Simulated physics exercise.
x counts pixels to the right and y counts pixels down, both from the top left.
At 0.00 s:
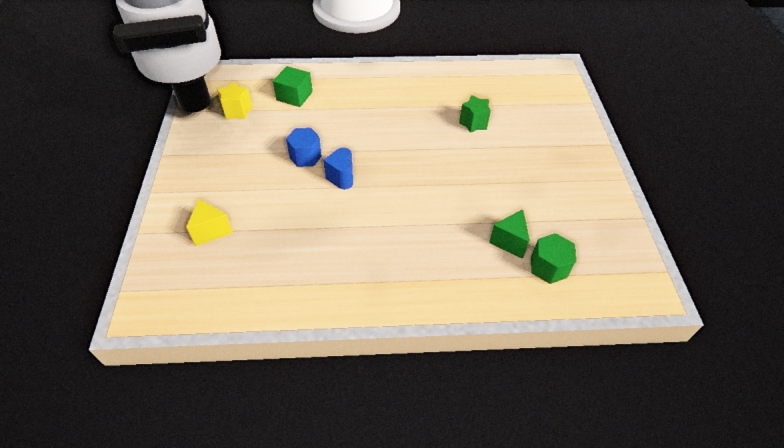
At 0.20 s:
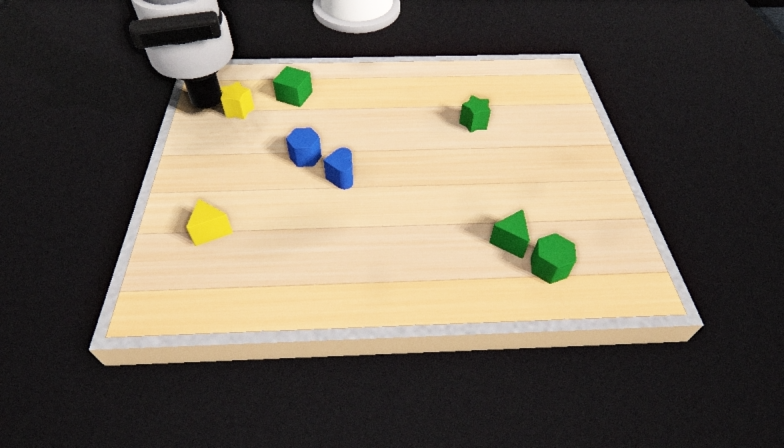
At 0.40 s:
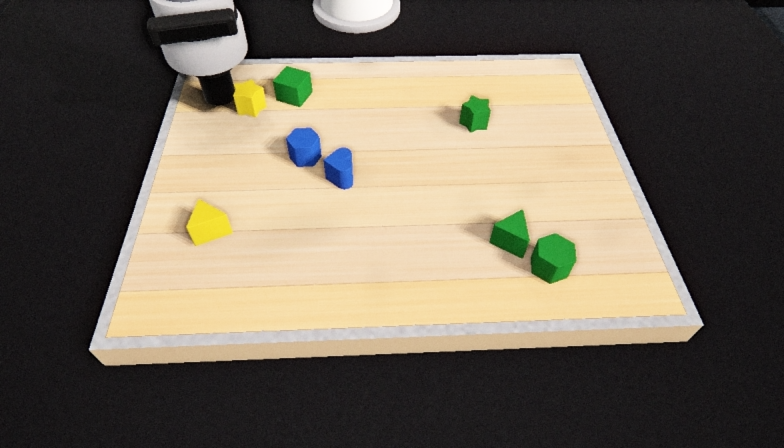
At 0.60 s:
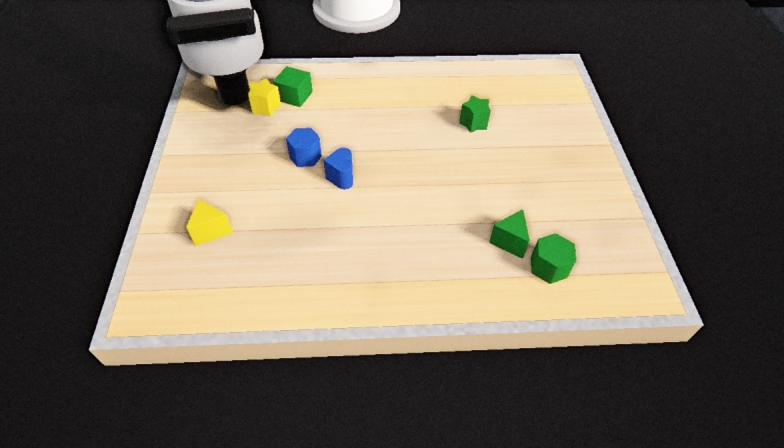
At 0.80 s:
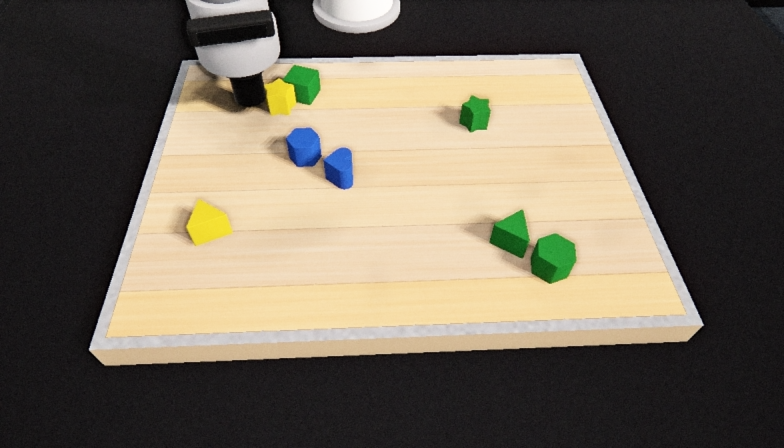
A robot arm pushes a small yellow block right until it nudges a green block.
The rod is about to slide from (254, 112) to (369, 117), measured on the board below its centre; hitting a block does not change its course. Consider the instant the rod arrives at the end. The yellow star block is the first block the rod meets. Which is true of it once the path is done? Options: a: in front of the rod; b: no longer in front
The one that fits is a, in front of the rod.
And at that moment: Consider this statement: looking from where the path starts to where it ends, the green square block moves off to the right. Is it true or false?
That is false.
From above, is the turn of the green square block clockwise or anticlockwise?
Viewed from above: Anti-clockwise.
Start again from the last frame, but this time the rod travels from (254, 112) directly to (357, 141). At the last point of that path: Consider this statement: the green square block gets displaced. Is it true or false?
That is true.
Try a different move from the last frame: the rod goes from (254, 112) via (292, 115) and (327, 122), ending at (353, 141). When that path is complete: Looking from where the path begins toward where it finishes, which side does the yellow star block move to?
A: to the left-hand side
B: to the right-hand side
Choice A: To the left-hand side.
On the path given first. One third of the way, rod at (290, 100); yellow star block at (316, 91); green square block at (326, 71), turned 60° anticlockwise.
Two thirds of the way, rod at (329, 101); yellow star block at (355, 91); green square block at (332, 71), turned 90° anticlockwise.
At the end, rod at (368, 103); yellow star block at (390, 88), turned 15° anticlockwise; green square block at (332, 71), turned 90° anticlockwise; blue hexagon unmoved.
